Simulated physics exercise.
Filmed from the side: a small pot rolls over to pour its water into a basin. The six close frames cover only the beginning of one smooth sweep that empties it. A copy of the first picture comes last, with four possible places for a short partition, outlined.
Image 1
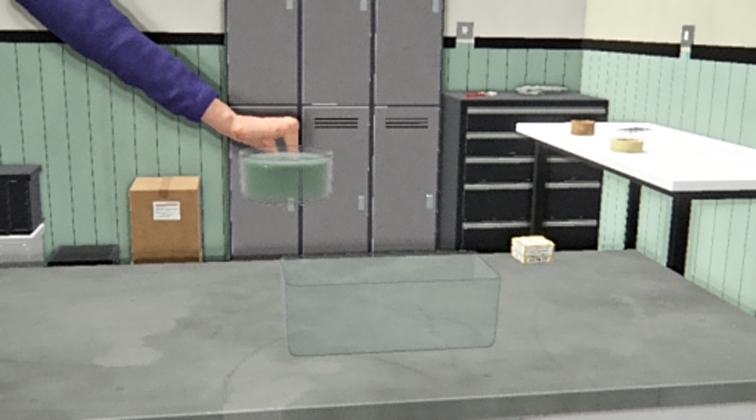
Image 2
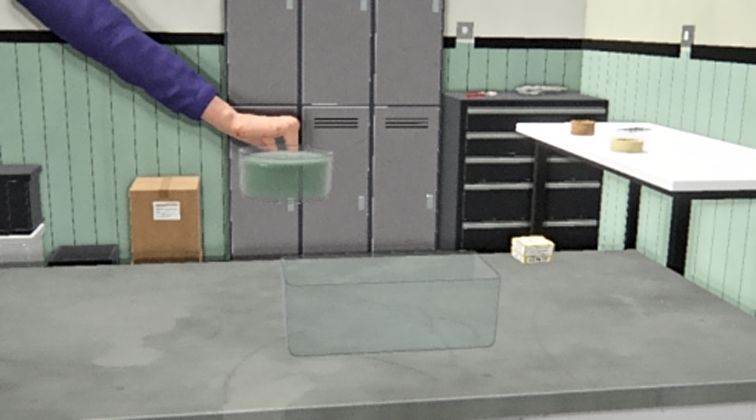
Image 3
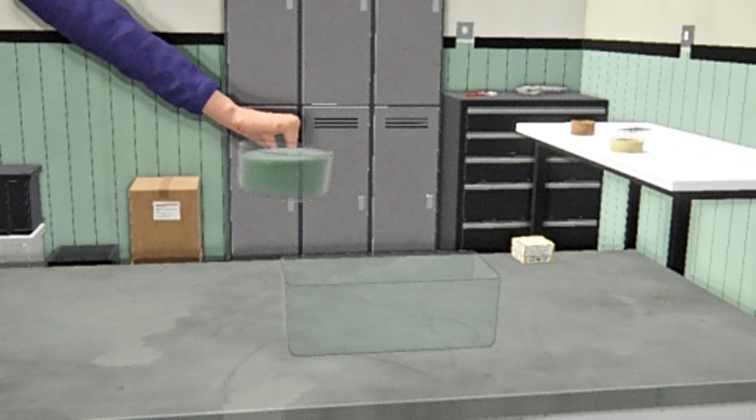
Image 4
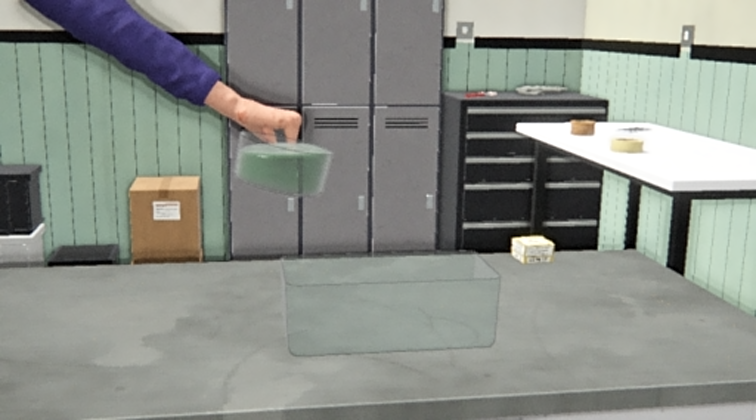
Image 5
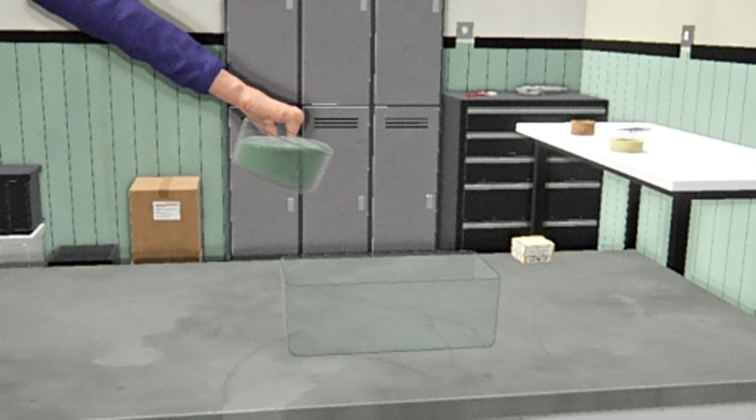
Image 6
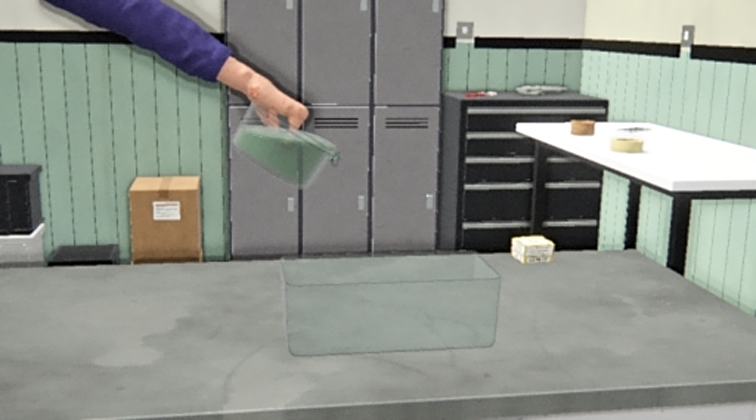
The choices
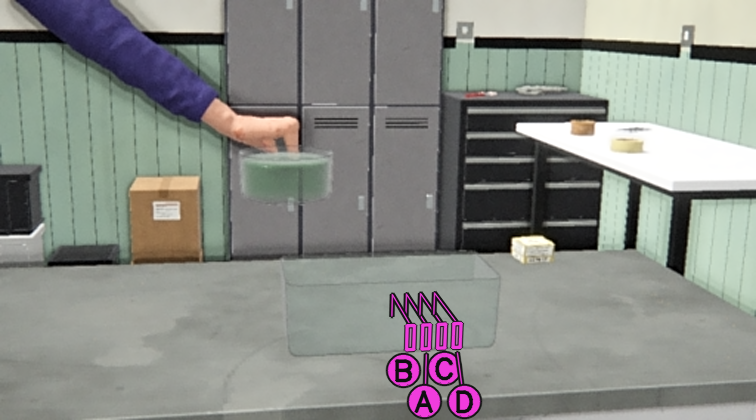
In this clip, a hand in a purple sleeve holds a small clear pot of greenish water above a rectangular basin on a gray table, then gradually tilts it to the right until water just begins slipping over its lip.
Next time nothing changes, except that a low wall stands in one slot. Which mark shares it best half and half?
Place A.
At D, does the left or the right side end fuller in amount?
The left one.
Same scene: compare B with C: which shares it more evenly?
B.
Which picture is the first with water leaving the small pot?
Picture 5.
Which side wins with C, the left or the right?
The left one.
On the marked copy, A at (426, 354); B at (410, 355); C at (441, 353); D at (457, 352).
If A is chosen, about 48 % ends left of the wall and 47 % right of it; 5 % is lost outside.
If B is chosen, about 31 % ends left of the wall and 64 % right of it; 5 % is lost outside.
If C is chosen, about 73 % ends left of the wall and 20 % right of it; 7 % is lost outside.
If D is chosen, about 84 % ends left of the wall and 9 % right of it; 7 % is lost outside.
